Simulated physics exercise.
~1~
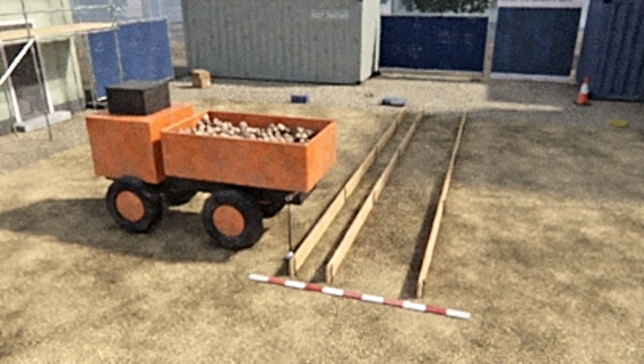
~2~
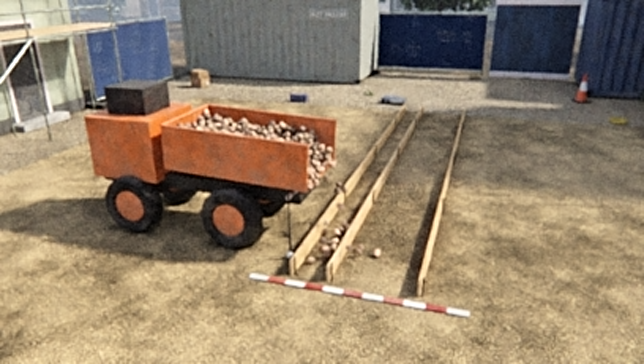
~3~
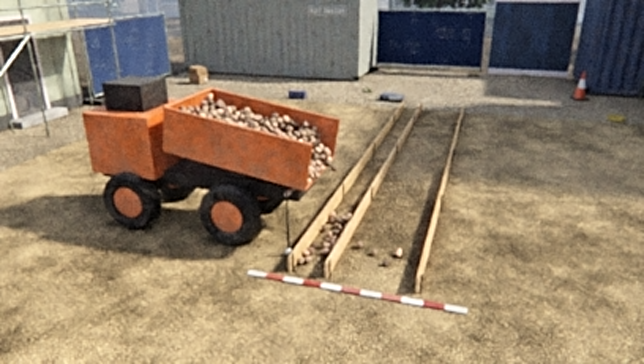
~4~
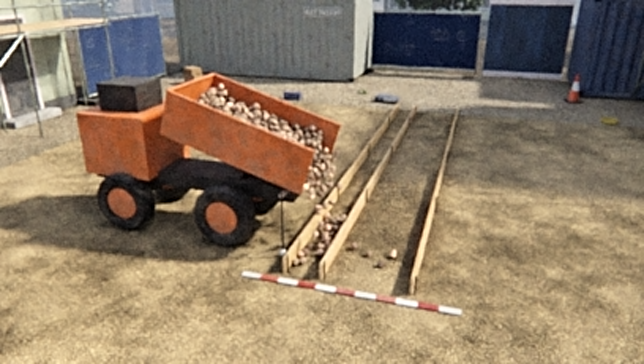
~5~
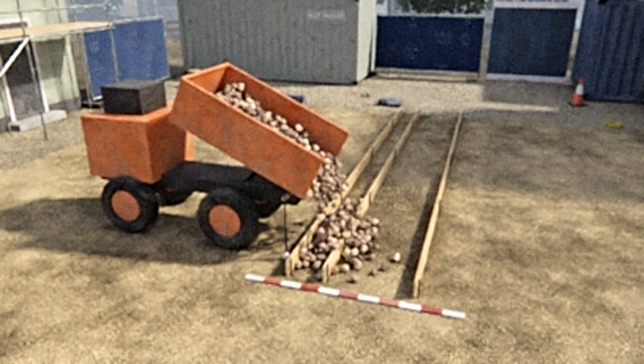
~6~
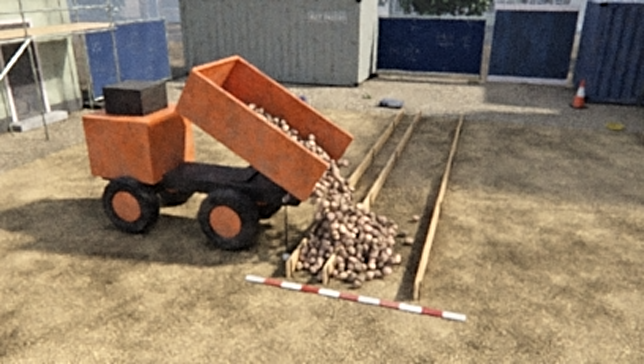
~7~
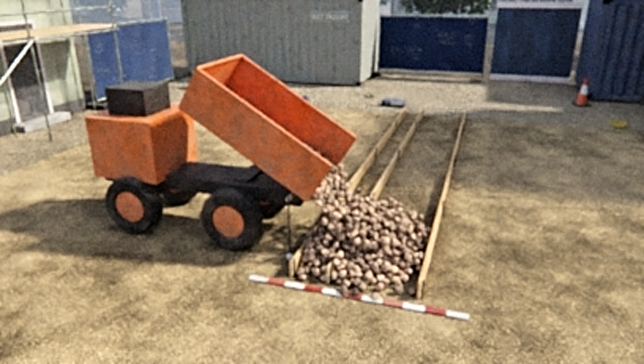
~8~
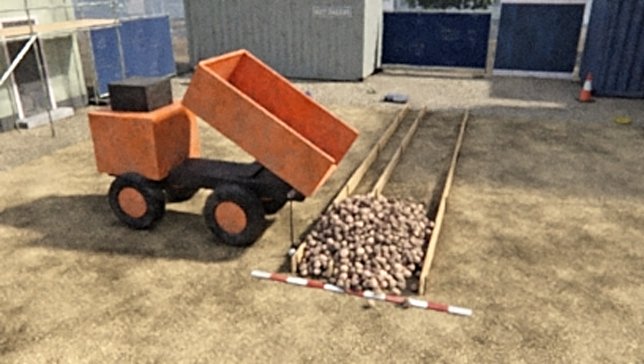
An open yard of pale, dusty ground is seen from slightly above, with containers and blue panels behind, scaffolding at left and a traffic cone at right. An orange tipper loaded with brownish stones stands at left, beside three long boards forming two bays, with a red and white staff across their near ends. The body tilts up toward the right, and a few stones drop out first. Then the load pours into the near bay, heaps over the middle board and spreads into the far bay. Finally the raised body is empty and still, and the stones lie across both bays, mostly in the far one.
